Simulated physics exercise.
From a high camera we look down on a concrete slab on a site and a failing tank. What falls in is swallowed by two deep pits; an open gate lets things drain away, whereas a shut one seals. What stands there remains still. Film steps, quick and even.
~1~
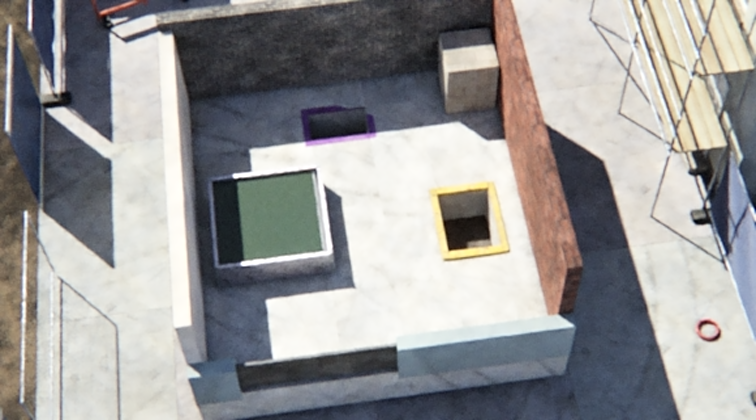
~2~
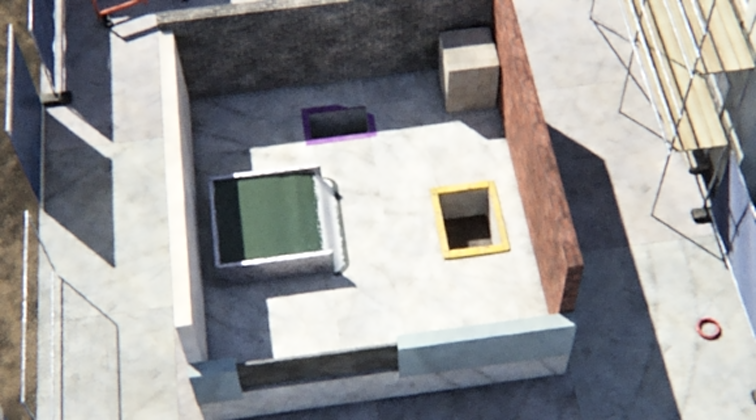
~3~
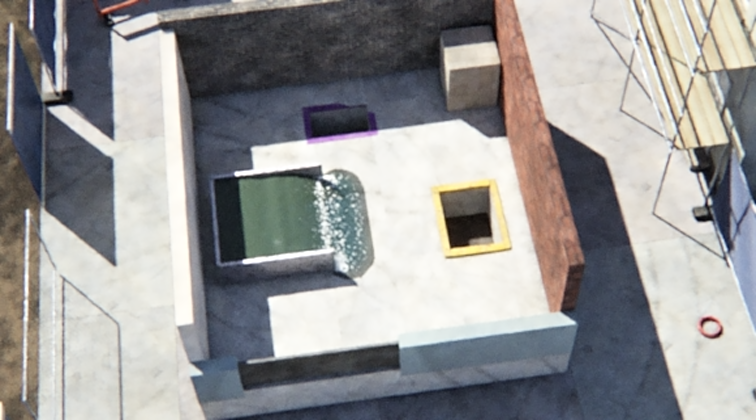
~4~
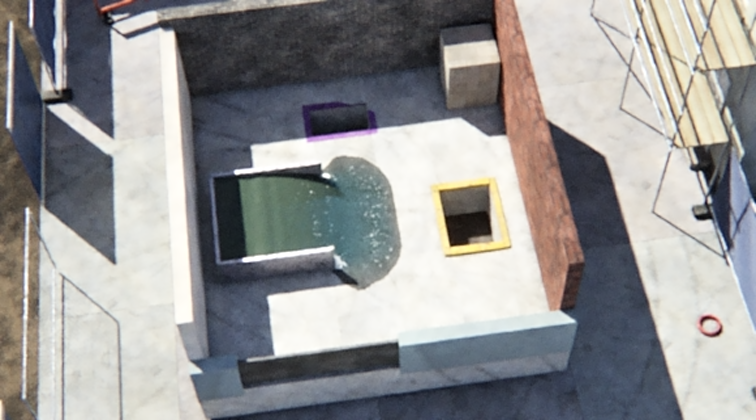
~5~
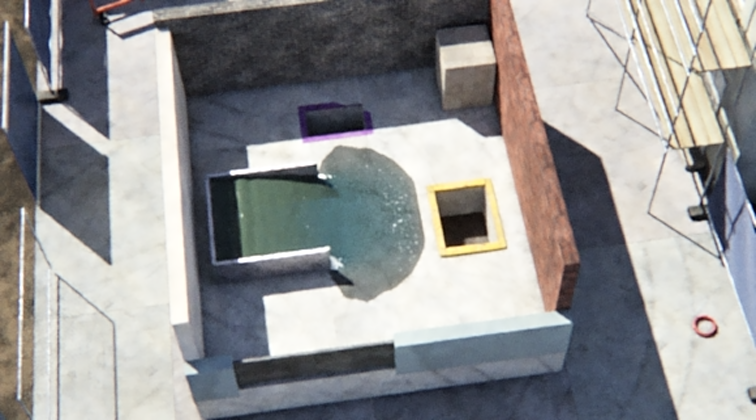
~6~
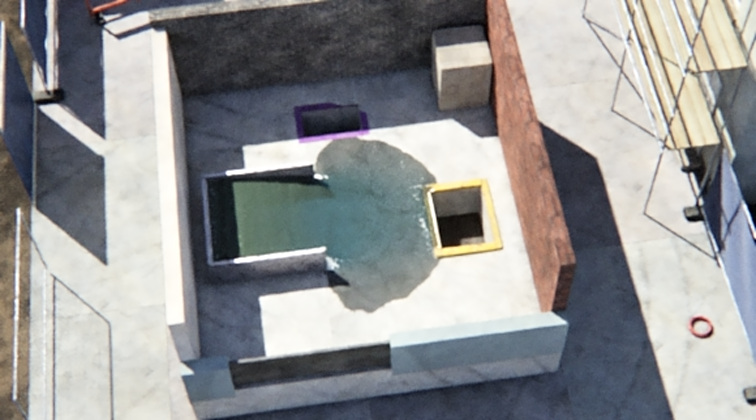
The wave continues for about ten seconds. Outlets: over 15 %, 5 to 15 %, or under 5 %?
Result - gate: Under 5 %, yellow pit: Over 15 %, purple pit: 5 to 15 %.
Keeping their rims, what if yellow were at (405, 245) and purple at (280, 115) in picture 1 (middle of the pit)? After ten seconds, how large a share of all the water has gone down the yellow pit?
Share for yellow: 35 in a hundred.
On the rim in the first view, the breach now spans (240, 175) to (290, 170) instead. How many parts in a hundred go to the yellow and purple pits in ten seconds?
The yellow pit takes 2 per cent and the purple pit 30 per cent.
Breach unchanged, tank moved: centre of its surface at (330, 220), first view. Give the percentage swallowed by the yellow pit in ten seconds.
The yellow pit gets around 40 per cent.
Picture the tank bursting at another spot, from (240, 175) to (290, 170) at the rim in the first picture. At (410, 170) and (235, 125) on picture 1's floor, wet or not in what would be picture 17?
The first ends up unsoaked, the second ends up soaked.
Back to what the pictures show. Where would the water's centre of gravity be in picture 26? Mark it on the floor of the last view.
I'd put my finger on (390, 221).
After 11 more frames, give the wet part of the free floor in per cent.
Some 50 per cent.
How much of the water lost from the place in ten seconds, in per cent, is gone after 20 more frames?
Around 65 percent.
A moment on, water covers 35 % of the floor; the gate 0 %, the yellow pit 7 %, the purple pit 0 %.
Next, water covers 50 % of the floor; the gate 0 %, the yellow pit 17 %, the purple pit 0 %.
Then, water covers 50 % of the floor; the gate 0 %, the yellow pit 24 %, the purple pit 1 %.
Later, water covers 65 % of the floor; the gate 0 %, the yellow pit 30 %, the purple pit 3 %.
In the end, water covers 90 % of the floor; the gate 0 %, the yellow pit 30 %, the purple pit 7 %.
